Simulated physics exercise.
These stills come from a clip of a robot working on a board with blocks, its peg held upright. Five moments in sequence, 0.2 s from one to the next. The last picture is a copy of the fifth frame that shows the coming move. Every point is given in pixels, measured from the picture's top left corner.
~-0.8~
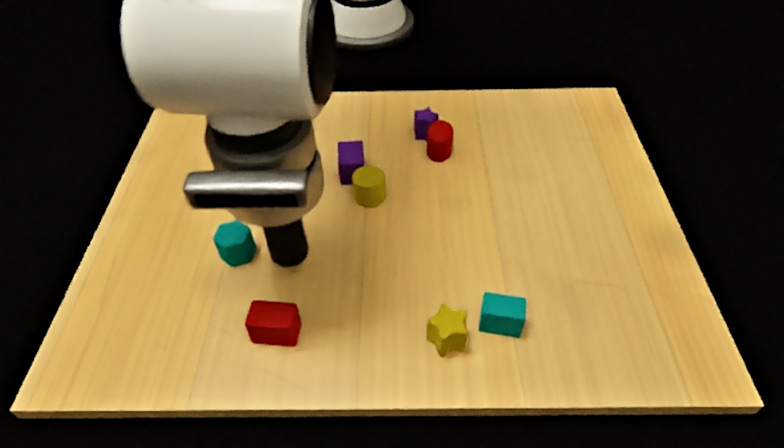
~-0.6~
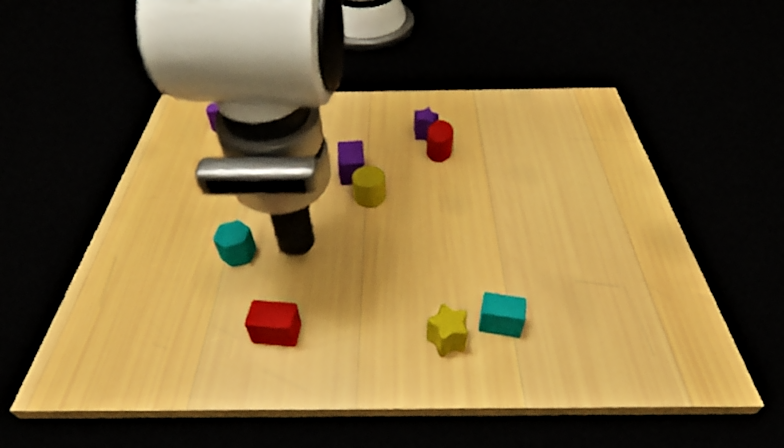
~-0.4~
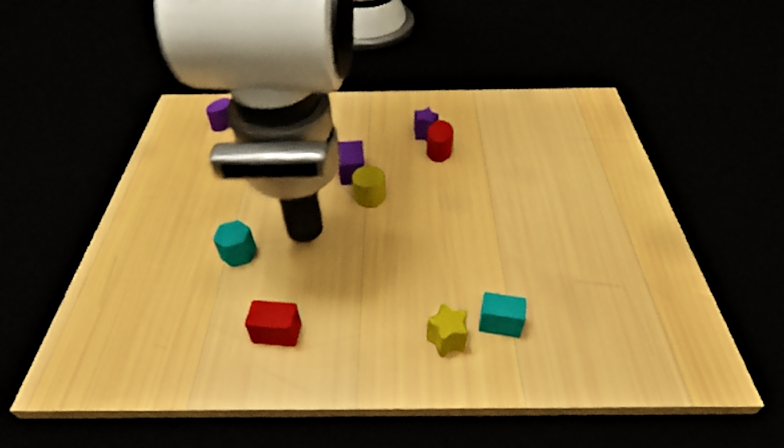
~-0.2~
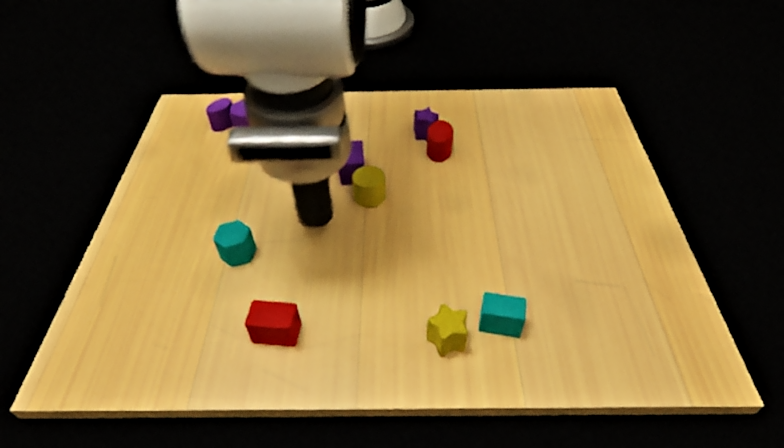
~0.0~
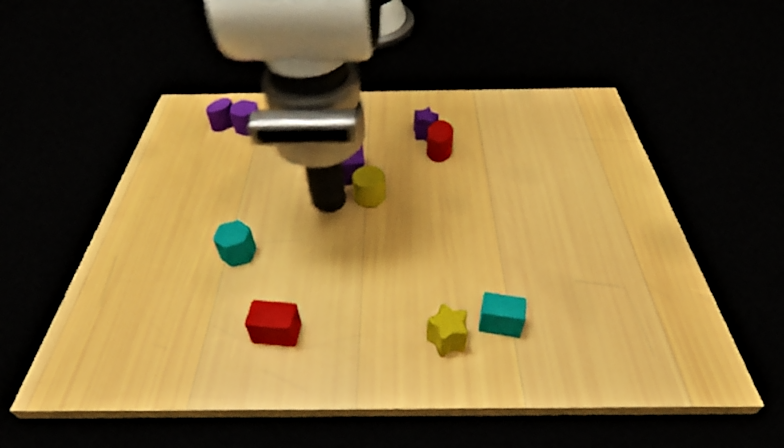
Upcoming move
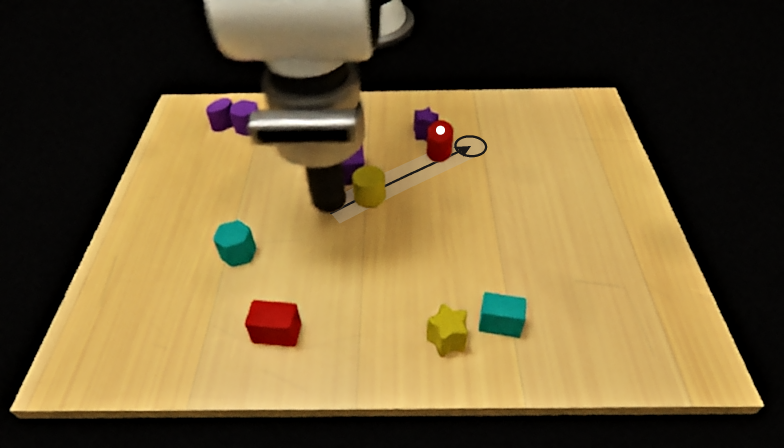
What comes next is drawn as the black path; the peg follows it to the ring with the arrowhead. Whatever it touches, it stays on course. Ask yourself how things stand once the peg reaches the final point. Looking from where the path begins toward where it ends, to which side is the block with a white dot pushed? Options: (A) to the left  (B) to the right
My answer is option A.
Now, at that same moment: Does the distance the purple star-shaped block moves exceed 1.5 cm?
Short answer: No.
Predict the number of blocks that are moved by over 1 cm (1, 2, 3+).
It looks like two blocks will be pushed more than about 1 cm.
Drawn move, straight from (331, 213) to (471, 146); the dot is on the red elliptical block.
One third of the way, peg at (381, 176); yellow round block at (411, 159).
Two thirds of the way, peg at (428, 154); yellow round block at (460, 147); red elliptical block at (448, 127), turned 45° anticlockwise.
At the end, peg at (472, 134); purple rectangle still; yellow round block at (490, 143); purple star-shaped block still; red elliptical block at (467, 108), turned 125° anticlockwise.
